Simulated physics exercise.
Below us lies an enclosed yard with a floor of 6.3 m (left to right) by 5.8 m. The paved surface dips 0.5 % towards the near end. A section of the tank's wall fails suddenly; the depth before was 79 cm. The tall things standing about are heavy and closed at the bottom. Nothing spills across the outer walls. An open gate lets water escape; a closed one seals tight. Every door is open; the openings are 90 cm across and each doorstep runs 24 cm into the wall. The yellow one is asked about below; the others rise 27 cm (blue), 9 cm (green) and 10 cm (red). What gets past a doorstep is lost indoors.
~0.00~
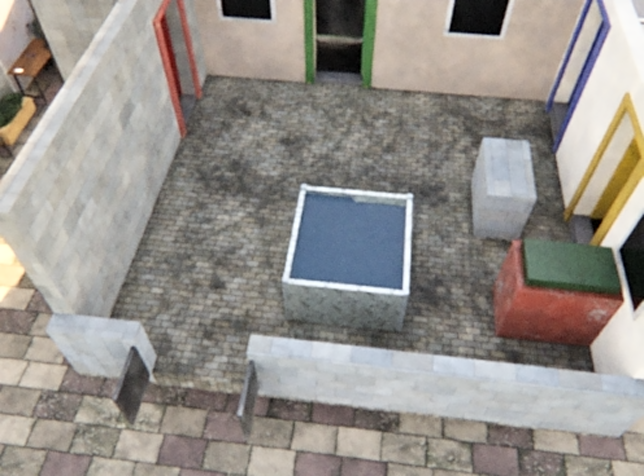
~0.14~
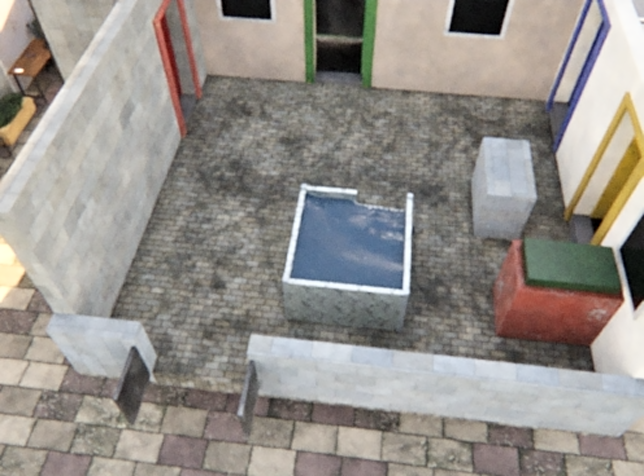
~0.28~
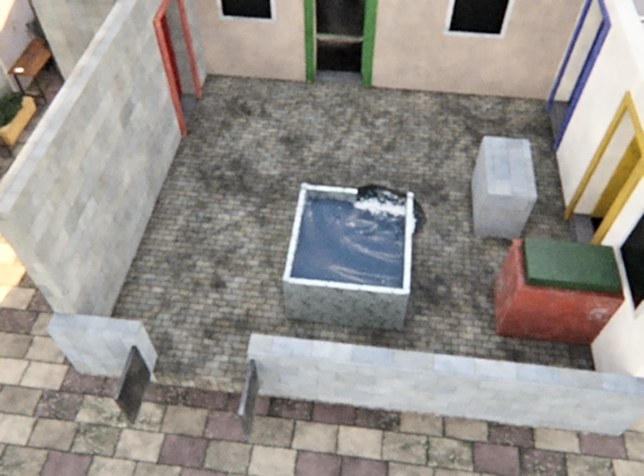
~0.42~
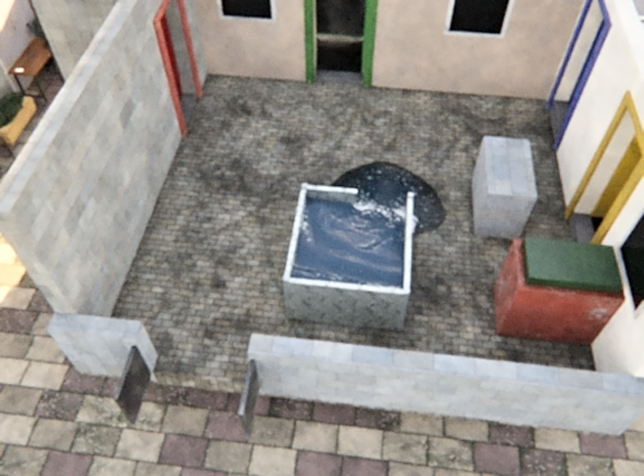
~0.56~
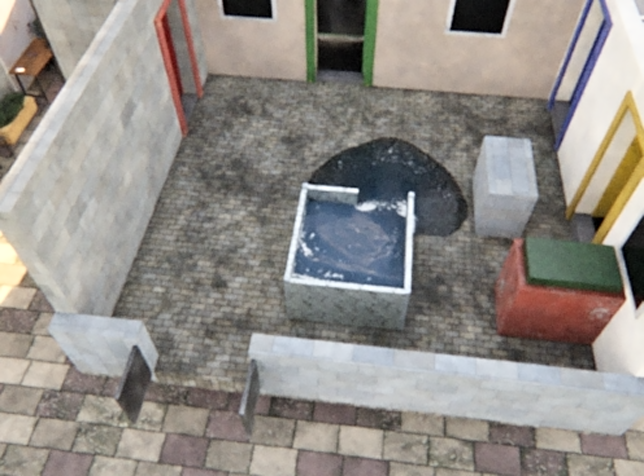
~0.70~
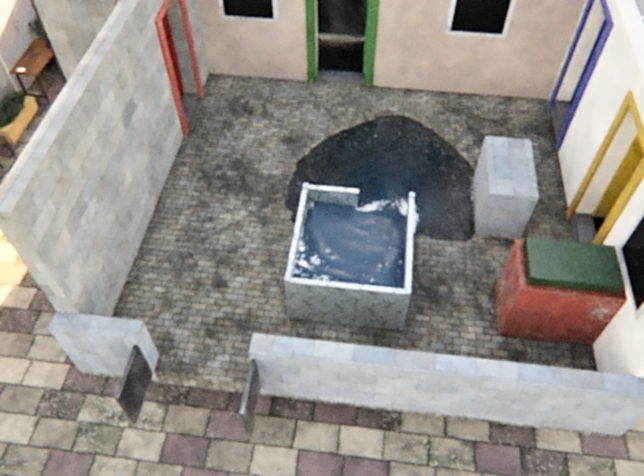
In a walled yard, water pours from the tank's far side and spreads across the paving.
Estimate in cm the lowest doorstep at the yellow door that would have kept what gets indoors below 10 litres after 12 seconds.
Close to 8 cm is just enough.
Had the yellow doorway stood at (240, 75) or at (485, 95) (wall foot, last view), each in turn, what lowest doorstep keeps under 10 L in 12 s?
Roughly 8.5 and 19 cm.
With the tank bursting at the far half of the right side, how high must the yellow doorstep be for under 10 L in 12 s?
Some 37 cm.
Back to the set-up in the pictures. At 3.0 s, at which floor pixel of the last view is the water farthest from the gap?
At about (210, 74).
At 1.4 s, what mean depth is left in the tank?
About 47 cm.
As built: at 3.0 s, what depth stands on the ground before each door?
In cm: Blue 17, green 14, yellow 0, red 3.
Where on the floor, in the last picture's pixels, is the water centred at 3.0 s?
At about (387, 171).
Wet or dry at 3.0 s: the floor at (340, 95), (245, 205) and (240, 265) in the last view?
In turn: Wet, dry, still dry.
After 1.4 s water covers 35 % of the floor, deepest (31 cm) near (391, 223); it has not reached the yellow door.
After 3.0 s water covers 40 % of the floor, deepest (25 cm) near (540, 99); it has not reached the yellow door.
After 12.0 s water covers 95 % of the floor, deepest (8 cm) near (101, 347); 6 cm at the yellow door, 0 litres in over its 20 cm doorstep.
At the yellow door as built, the water arrived by 3.5 s and peaked near 10 cm at 7.2 s.
Run again over the same 12 s with other heights there, 13 litres in over 7 cm, 3 litres over 10 cm. The limit of 10 litres is kept from about 8 cm up.
